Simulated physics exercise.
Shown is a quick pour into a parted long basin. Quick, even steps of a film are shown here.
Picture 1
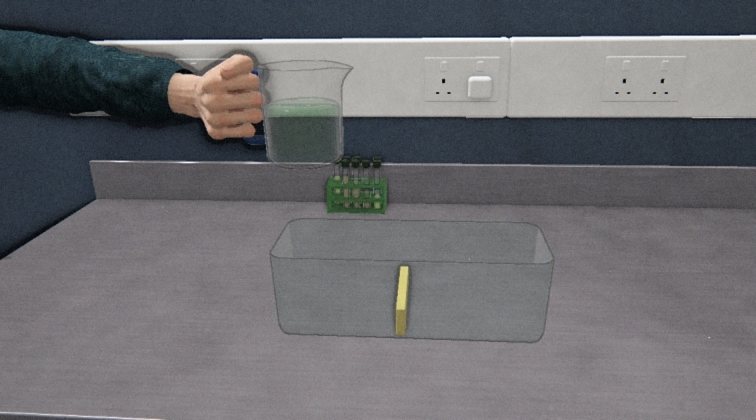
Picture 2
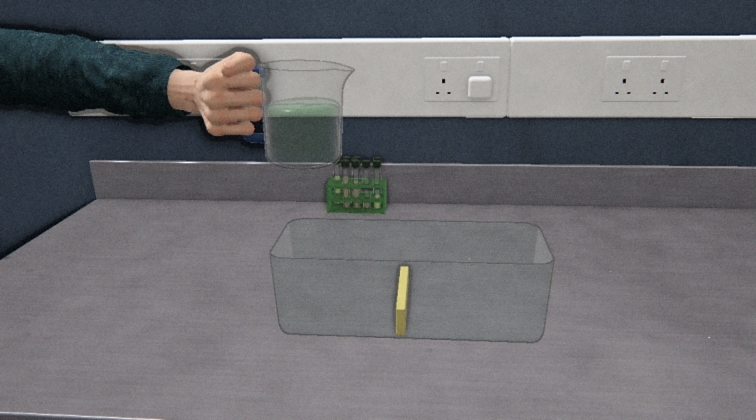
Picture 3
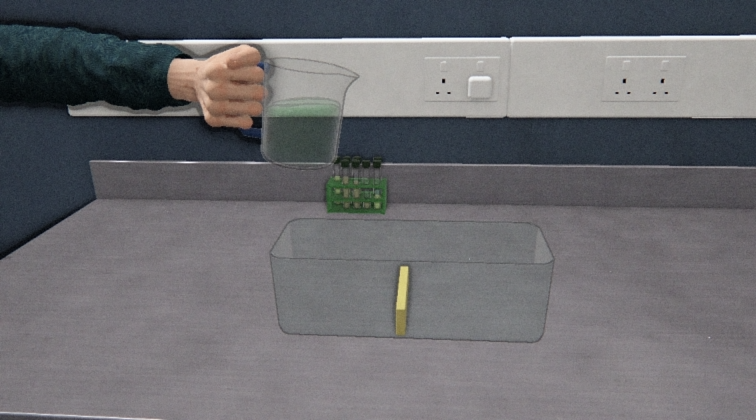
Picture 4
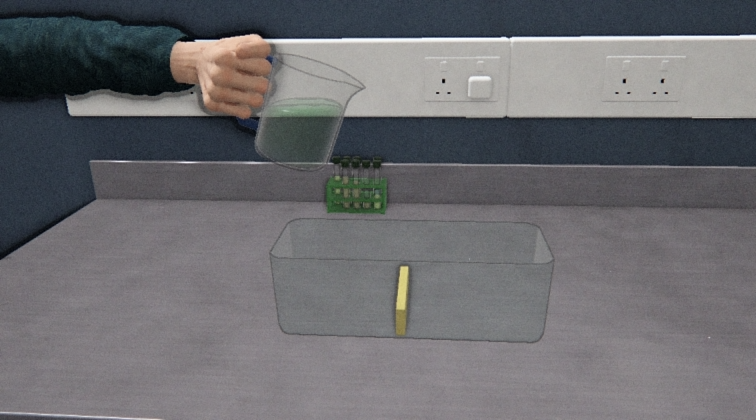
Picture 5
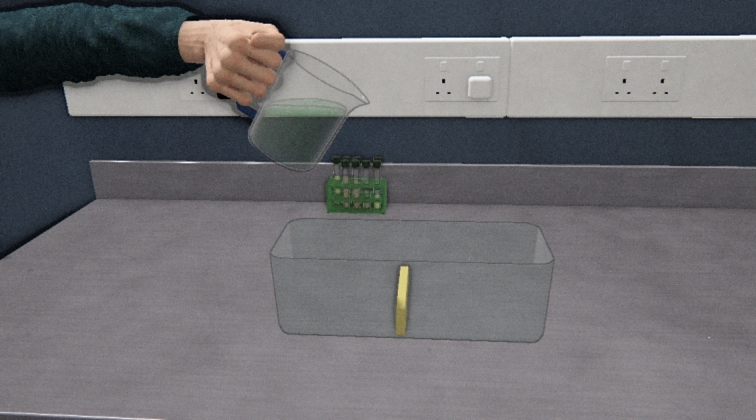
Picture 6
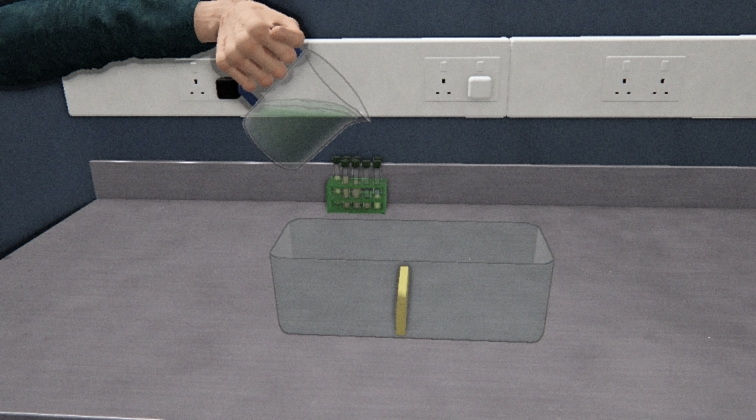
A hand tilts a jug of green liquid rightward above a clear, divided long basin.
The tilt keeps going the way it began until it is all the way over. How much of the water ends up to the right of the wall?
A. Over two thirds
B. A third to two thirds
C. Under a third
B.
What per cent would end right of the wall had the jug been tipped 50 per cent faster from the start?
Around 30 percent ends up there.
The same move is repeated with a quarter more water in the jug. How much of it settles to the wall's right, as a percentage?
Near 60 parts in a hundred.
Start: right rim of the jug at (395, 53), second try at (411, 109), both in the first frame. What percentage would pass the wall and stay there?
It comes out at around 85 percent and then around 90 percent.
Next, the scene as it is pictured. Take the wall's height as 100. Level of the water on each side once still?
The left side ends up close to 30, the right side close to 30.
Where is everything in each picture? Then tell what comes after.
Tilt 0°; pouring edge (353, 67); surface from (267, 103) to (340, 103); the long basin's rim runs from (280, 238) to (546, 243); the wall's top is at (403, 288), in the first frame.
Tilt 2°; pouring edge (355, 69); surface from (267, 104) to (340, 103), in the second frame.
Tilt 9°; pouring edge (360, 75); surface from (267, 104) to (342, 104), in the third frame.
Tilt 19°; pouring edge (366, 87); surface from (267, 106) to (344, 105), in the fourth frame.
Tilt 32°; pouring edge (370, 102); surface from (261, 110) to (348, 107), in the fifth frame.
Tilt 47°; pouring edge (371, 120); surface from (253, 107) to (356, 112), in the sixth frame.
A moment on, the jug is tipped right over and 54 per cent is still to pour, 4 is left of the wall and 8 right of it.
Next, the jug is tipped right over and 9 per cent is still to pour, 33 is left of the wall and 45 right of it.
Then the jug is tipped right over and 0 per cent is still to pour, 49 is left of the wall and 49 right of it.
Later the jug is tipped right over and 0 per cent is still to pour, 49 is left of the wall and 50 right of it.
Finally, 49 per cent lies left of the wall, 50 right of it and 1 outside.
